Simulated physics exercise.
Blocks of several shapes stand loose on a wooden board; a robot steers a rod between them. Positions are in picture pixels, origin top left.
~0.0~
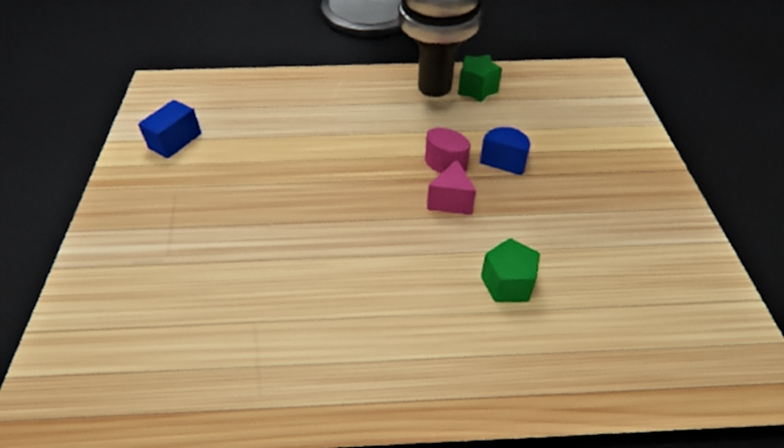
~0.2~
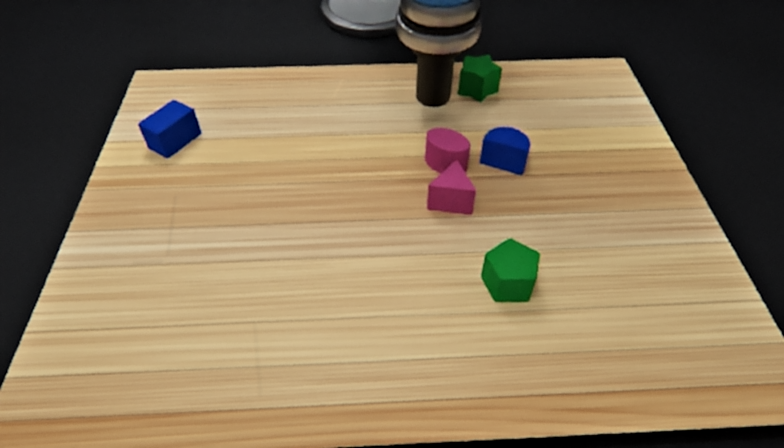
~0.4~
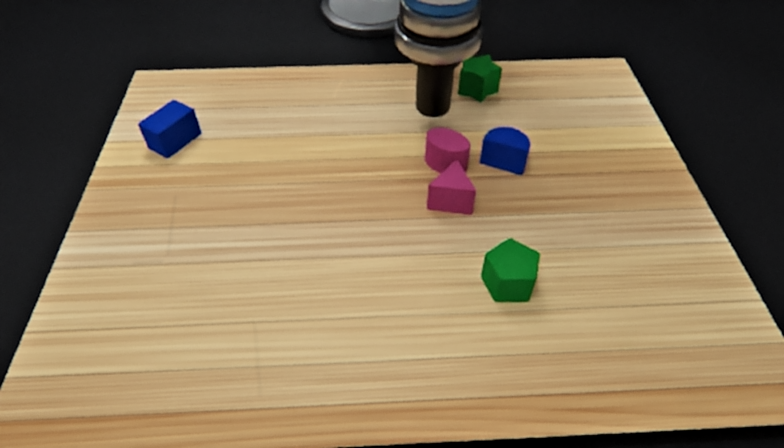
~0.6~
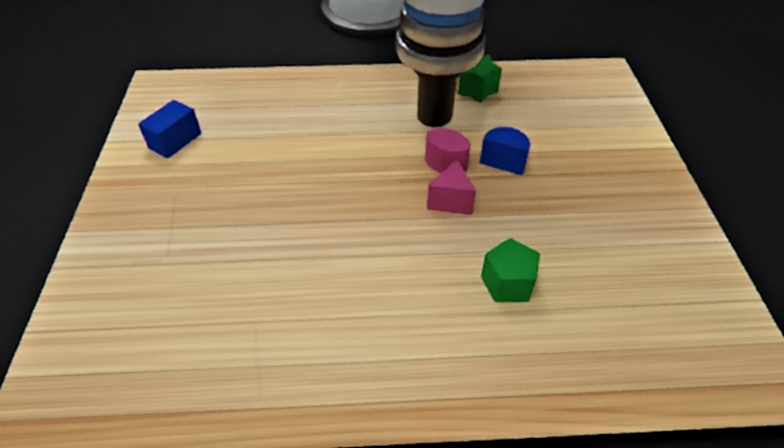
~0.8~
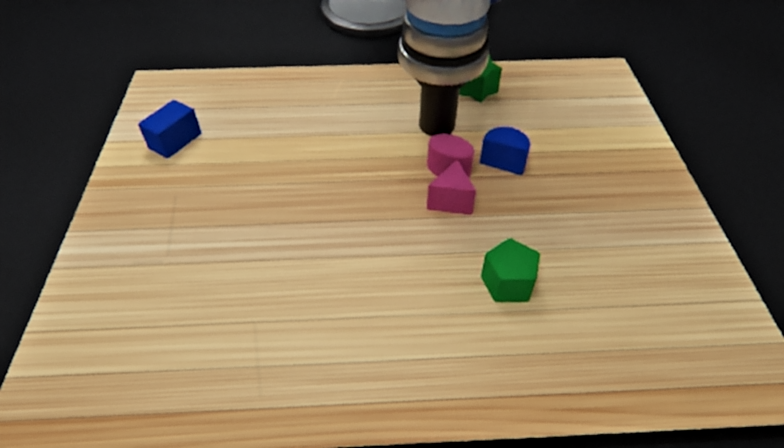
A pale wooden board lies against a dark background, seen from above at an angle by a camera that stays still. A blue block sits at the upper left, with pink round and triangular blocks, a blue half-round block and two green blocks toward the right. The robot's dark rod moves slowly down from the top edge and nudges the pink rounded block slightly, while the others stay put.
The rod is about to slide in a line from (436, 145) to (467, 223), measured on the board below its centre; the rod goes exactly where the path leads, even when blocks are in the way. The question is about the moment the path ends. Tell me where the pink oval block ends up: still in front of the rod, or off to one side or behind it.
When the path ends, it will lie beside or behind the rod.
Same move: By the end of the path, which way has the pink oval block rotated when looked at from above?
It swings round anticlockwise.
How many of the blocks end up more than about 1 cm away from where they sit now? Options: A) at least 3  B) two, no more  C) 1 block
Letter B.
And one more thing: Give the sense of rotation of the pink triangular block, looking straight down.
It spins with the clock.
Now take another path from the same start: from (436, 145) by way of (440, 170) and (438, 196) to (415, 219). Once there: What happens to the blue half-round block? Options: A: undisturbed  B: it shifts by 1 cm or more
I choose A.
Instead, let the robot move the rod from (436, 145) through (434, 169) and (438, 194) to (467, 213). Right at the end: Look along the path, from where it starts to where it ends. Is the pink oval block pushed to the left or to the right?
It's going to go left.
The first path, step by step. One third of the way, rod at (448, 152); pink oval block at (474, 166), turned 45° anticlockwise; pink triangular block at (464, 188), turned 60° clockwise.
Two thirds of the way, rod at (458, 178); pink oval block at (494, 184), turned 85° anticlockwise; pink triangular block at (472, 208), turned 85° clockwise.
At the end, rod at (470, 205); pink oval block at (510, 196), turned 135° anticlockwise; pink triangular block at (474, 226), turned 55° clockwise; blue half-round block in place.
